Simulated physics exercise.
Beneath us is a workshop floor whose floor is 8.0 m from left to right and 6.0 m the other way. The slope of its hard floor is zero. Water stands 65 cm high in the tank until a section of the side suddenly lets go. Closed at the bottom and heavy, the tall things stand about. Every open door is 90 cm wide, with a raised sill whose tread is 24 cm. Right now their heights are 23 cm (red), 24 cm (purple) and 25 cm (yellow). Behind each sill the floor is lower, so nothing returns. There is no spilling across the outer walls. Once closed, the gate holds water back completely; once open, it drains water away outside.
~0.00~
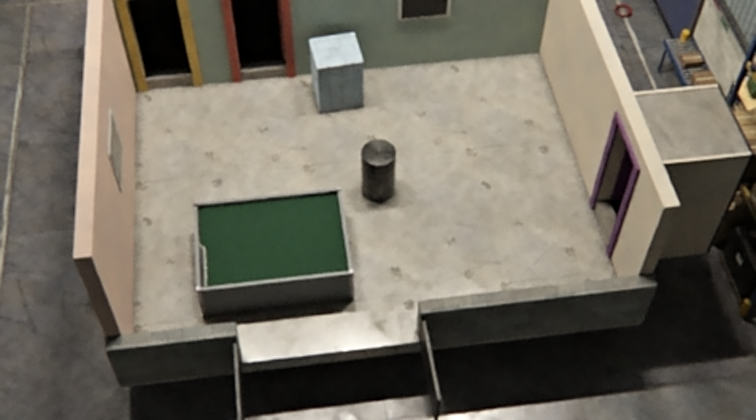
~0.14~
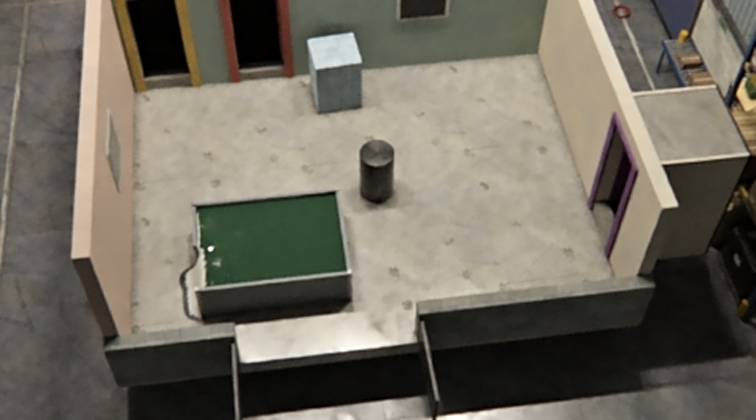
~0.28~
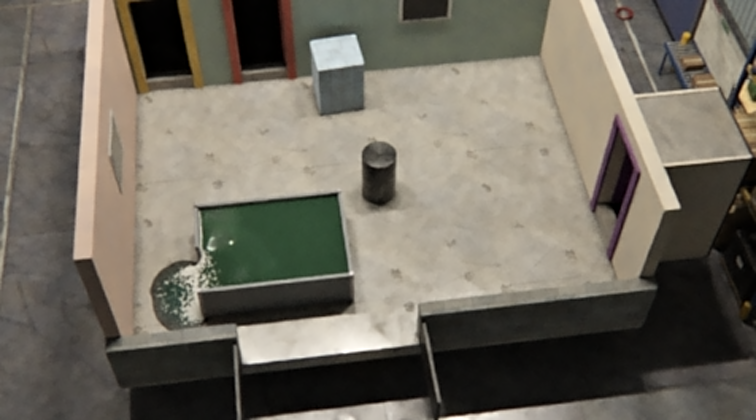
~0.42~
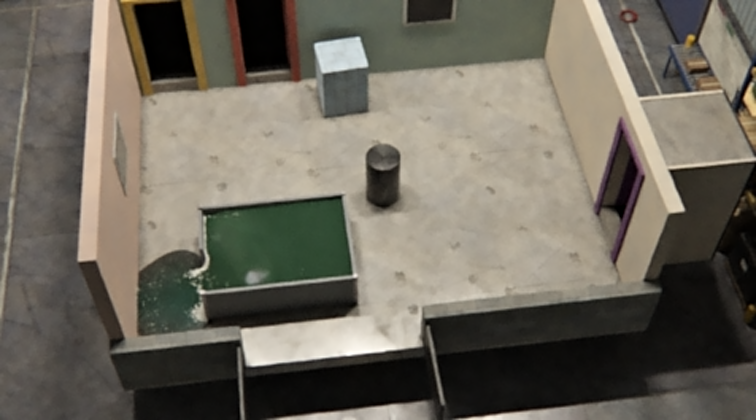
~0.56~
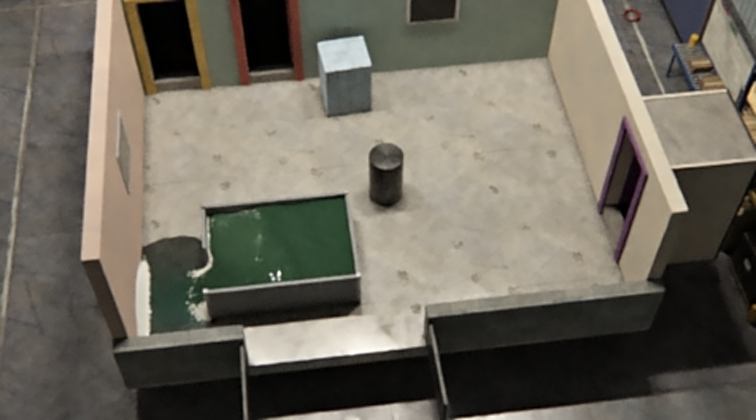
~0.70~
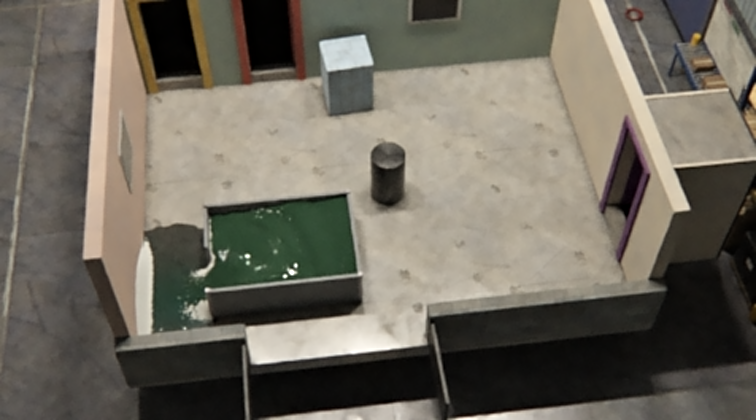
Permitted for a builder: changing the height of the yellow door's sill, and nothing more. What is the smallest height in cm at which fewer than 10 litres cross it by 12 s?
About 13.5 cm.
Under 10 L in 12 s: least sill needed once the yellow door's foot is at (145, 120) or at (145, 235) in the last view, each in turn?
About 10.0 cm, then about 12.0 cm.
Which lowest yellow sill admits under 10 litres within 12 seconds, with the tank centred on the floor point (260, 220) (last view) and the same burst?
That setup calls for roughly 20 cm.
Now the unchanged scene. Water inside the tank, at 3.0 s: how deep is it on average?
Average depth: Approx. 34 cm.
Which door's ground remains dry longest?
That's the purple door.
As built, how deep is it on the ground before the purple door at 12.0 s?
Roughly 3.0 cm deep.
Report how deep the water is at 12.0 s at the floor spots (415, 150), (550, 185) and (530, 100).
Close to 3, 3 and 5 cm deep.
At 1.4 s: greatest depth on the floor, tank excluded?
About 55 cm at most.
After 1.4 s water covers 10 % of the floor, deepest (55 cm) near (143, 353); it has not reached the yellow door.
After 3.0 s water covers 35 % of the floor, deepest (35 cm) near (143, 353); 21 cm at the yellow door, 0 litres in over its 25 cm sill.
After 12.0 s water covers 95 % of the floor, deepest (10 cm) near (142, 363); 7 cm at the yellow door, 0 litres in over its 25 cm sill.
At the yellow door as built, the water arrived by 2.5 s and peaked near 21 cm at 3.0 s.
Run again over the same 12 s with other heights there, 28 litres in over 11.5 cm, 4 litres over 15.5 cm. The limit of 10 litres is kept from about 13.5 cm up.
